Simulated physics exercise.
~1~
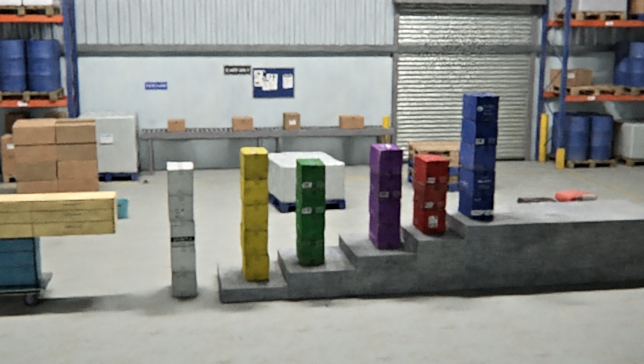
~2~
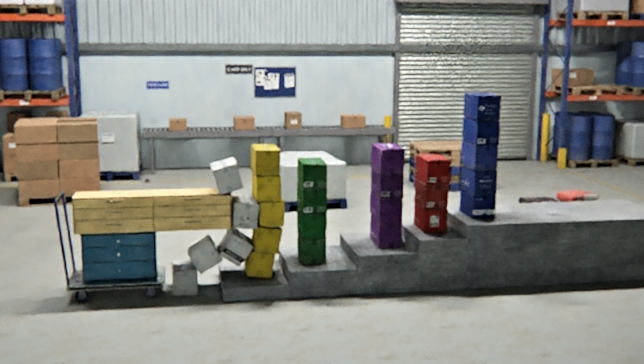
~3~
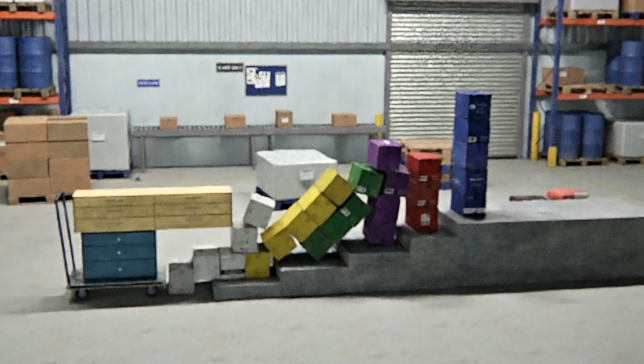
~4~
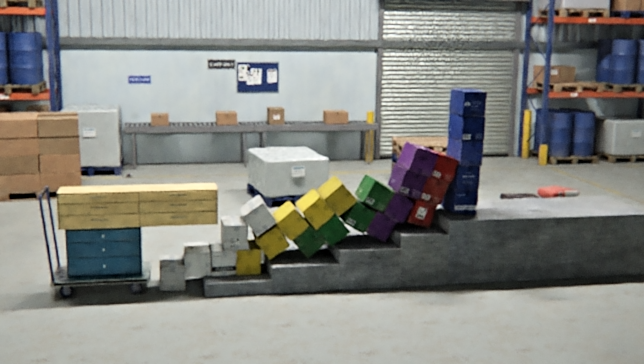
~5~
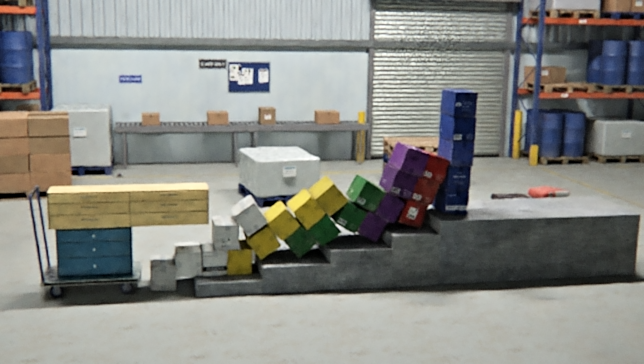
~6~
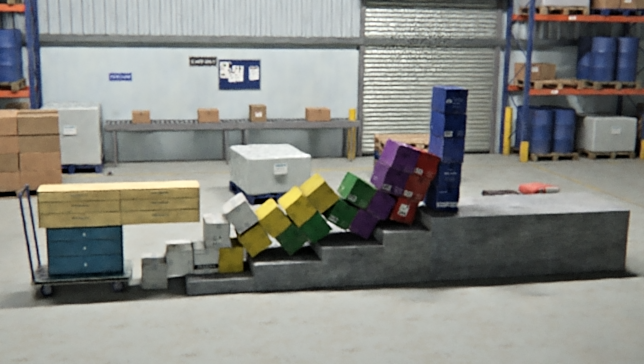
To begin with, stacks of taped cartons in pale grey, yellow, green, purple, red and blue stand in a warehouse, most of them on rising grey steps, as a trolley carrying a long yellow case comes in from the left. It rolls right into the pale stack, which breaks apart and tumbles against the yellow one. The yellow stack then topples to the right into the green, which tips towards the purple. The purple stack leans over in turn and pushes the red against the blue. Finally everything rests in a slanting heap, purple and red tilted, blue still upright, the trolley stopped.
